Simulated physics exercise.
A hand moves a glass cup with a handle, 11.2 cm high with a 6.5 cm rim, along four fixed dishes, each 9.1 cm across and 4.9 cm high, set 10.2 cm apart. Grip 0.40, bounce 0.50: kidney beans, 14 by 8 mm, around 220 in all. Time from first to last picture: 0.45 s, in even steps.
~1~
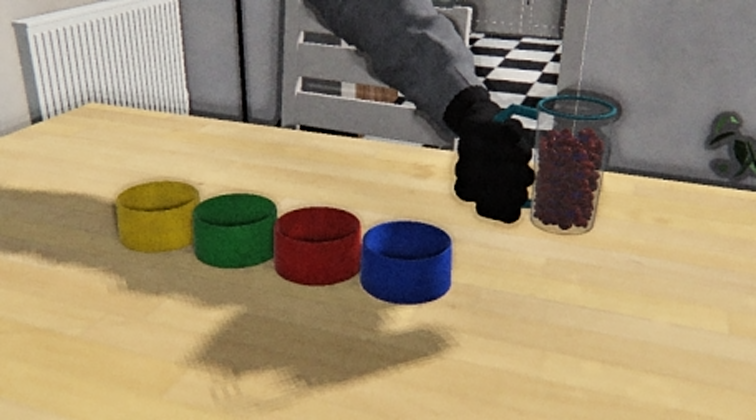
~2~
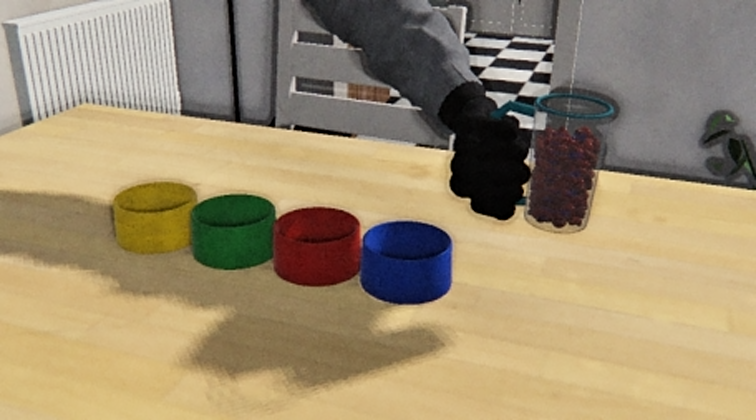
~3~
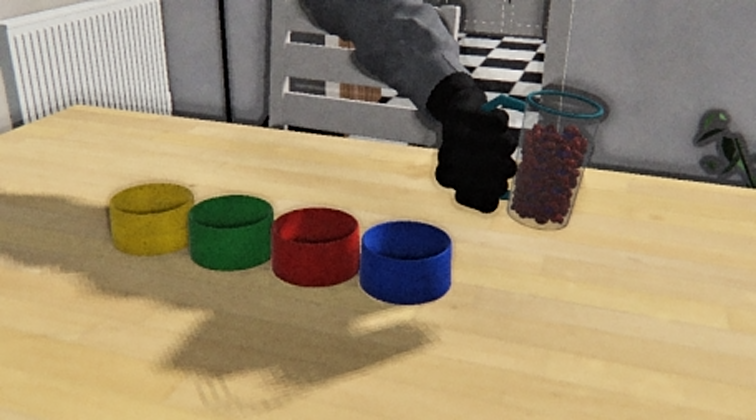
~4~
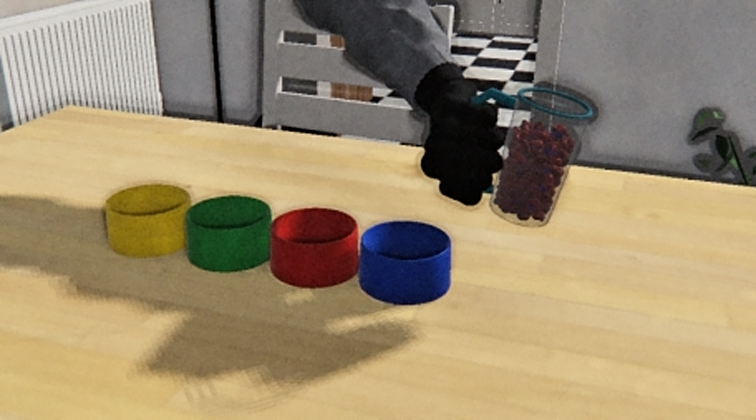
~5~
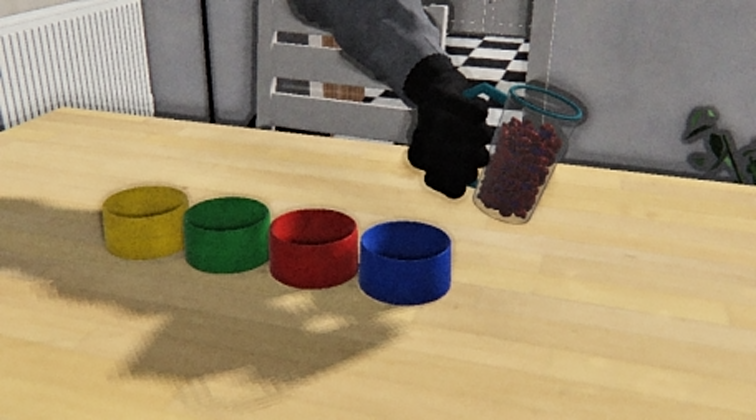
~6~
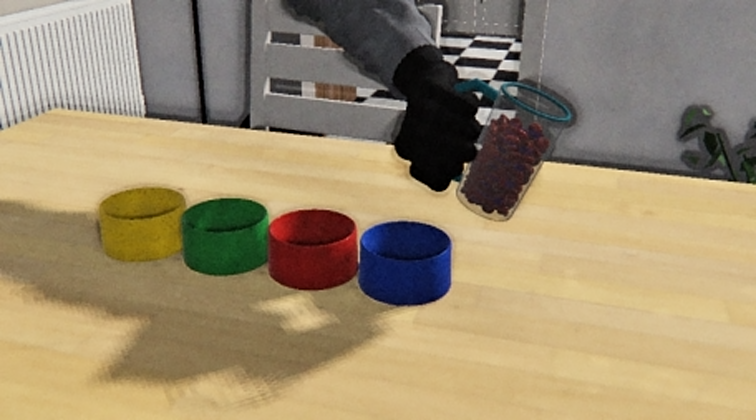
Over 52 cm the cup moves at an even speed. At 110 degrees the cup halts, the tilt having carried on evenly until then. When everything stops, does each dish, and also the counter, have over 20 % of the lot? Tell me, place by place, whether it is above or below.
Red: Above the mark; blue: Below the mark; green: Above the mark; yellow: Below the mark; counter: Below the mark.
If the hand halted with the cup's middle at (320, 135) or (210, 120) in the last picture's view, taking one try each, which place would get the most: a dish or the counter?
Try 1 - blue; try 2 - red.
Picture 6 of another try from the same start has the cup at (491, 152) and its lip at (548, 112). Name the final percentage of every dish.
Then red 0, blue 0, green 10, and yellow 80.
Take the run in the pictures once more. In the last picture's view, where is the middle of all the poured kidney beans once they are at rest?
Near (293, 254).
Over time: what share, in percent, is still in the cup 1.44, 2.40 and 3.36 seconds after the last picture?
Close to 100, 20 and 0 per cent respectively.
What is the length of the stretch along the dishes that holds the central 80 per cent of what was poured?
I'd put it at close to 15 cm.
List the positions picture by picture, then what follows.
The first frame shows cup at (569, 166), tilt 0 degrees, lip at (614, 112), moved 0.0 cm; middle of the pieces at (571, 179); blue dish at (407, 240); red dish at (318, 225); green dish at (235, 210); yellow dish at (158, 197).
The second frame shows cup at (564, 164), tilt 2 degrees, lip at (611, 111), moved 0.5 cm; middle of the pieces at (566, 177).
The third frame shows cup at (551, 162), tilt 6 degrees, lip at (601, 112), moved 1.8 cm; middle of the pieces at (551, 174).
The fourth frame shows cup at (536, 159), tilt 11 degrees, lip at (590, 113), moved 3.1 cm; middle of the pieces at (536, 171).
The fifth frame shows cup at (523, 157), tilt 16 degrees, lip at (580, 115), moved 4.4 cm; middle of the pieces at (521, 169).
The sixth frame shows cup at (509, 154), tilt 20 degrees, lip at (569, 117), moved 5.7 cm; middle of the pieces at (506, 166); blue dish at (406, 241); red dish at (313, 228); green dish at (225, 215); yellow dish at (143, 204).
Then, 1.44 s after the last picture, tilt 96 degrees; cup holds 100 %.
Then, 2.40 s after the last picture, tilt 110 degrees; cup holds 20 %, red 55 %, green 15 %.
Then, 3.36 s after the last picture, tilt 110 degrees; cup holds 0 %, red 55 %, green 30 %, yellow 5 %.
In the end, red 55 %, blue 0 %, green 30 %, yellow 5 %, counter 10 %.
